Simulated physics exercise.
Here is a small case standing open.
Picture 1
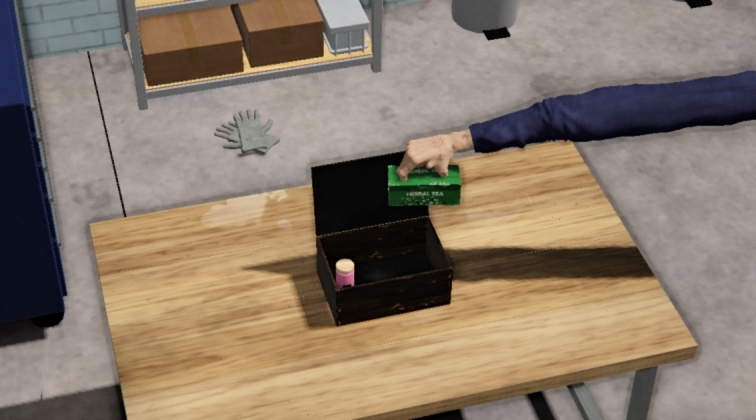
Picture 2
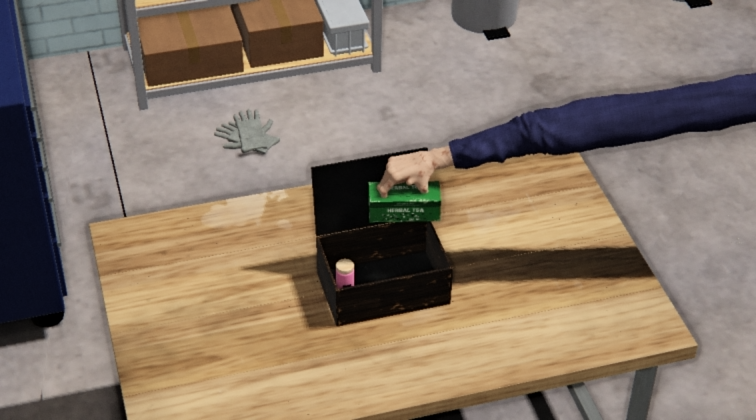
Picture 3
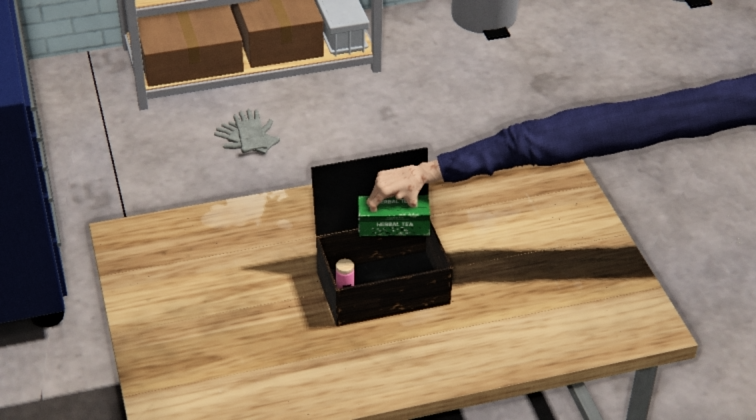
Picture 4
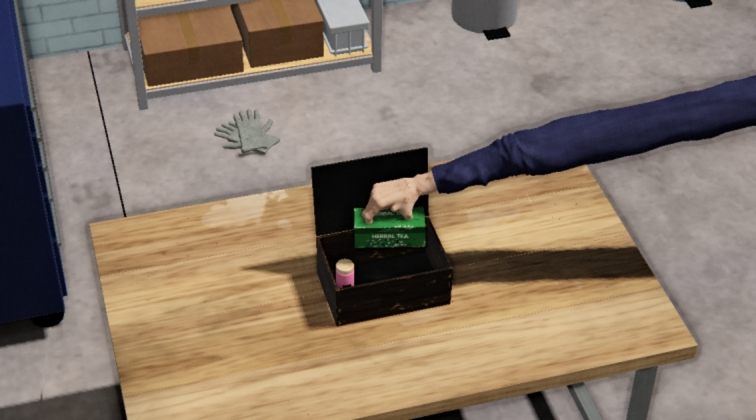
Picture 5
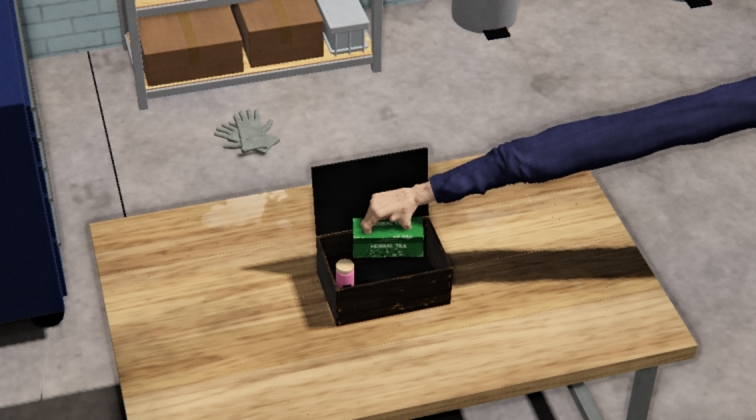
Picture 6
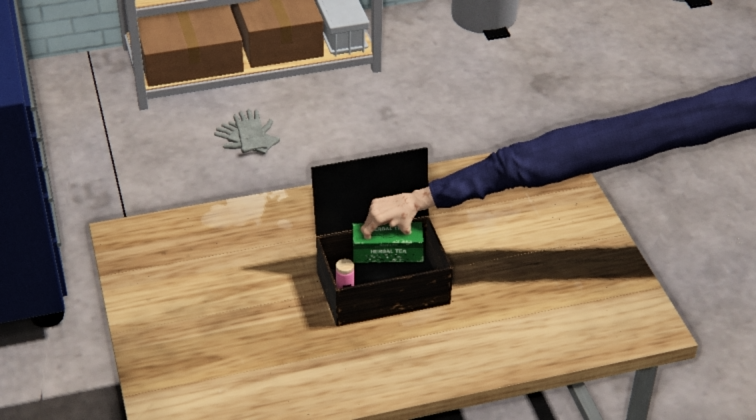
A hand in a dark blue sleeve, reaching from the right, carries a green carton above a light wooden table in a workshop-like room, seen from above by a still camera. On the table stands an open black case with a small pink container at its left, with grey gloves on the floor behind. The carton moves left, then lowers into the case, the hand still on it.
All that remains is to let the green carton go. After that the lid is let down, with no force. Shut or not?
Outcome: The lid sits on the rim.
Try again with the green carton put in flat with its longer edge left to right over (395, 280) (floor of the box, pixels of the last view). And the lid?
Then it closes.
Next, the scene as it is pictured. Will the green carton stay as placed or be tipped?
The green carton keeps its pose.
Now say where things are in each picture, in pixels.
In the first picture, on its way; green carton (424, 185); pink shaker (345, 279).
In the second picture, on its way; green carton (405, 201); pink shaker (345, 279).
In the third picture, on its way; green carton (394, 215); pink shaker (345, 279).
In the fourth picture, on its way; green carton (389, 227); pink shaker (345, 279).
In the fifth picture, on its way; green carton (388, 237); pink shaker (345, 279).
In the sixth picture, in place under the hand; green carton (388, 242); pink shaker (345, 279).
Then, 1.20 s past the last view, lid starting down; green carton displaced a little near (387, 278).
Then, 1.80 s past the last view, lid 32° above the rim; green carton displaced a little near (387, 278).
Finally, lid shut; moved from the start, green carton; pink shaker still in place. Final places as the last picture's camera would see them, green carton near (387, 278).
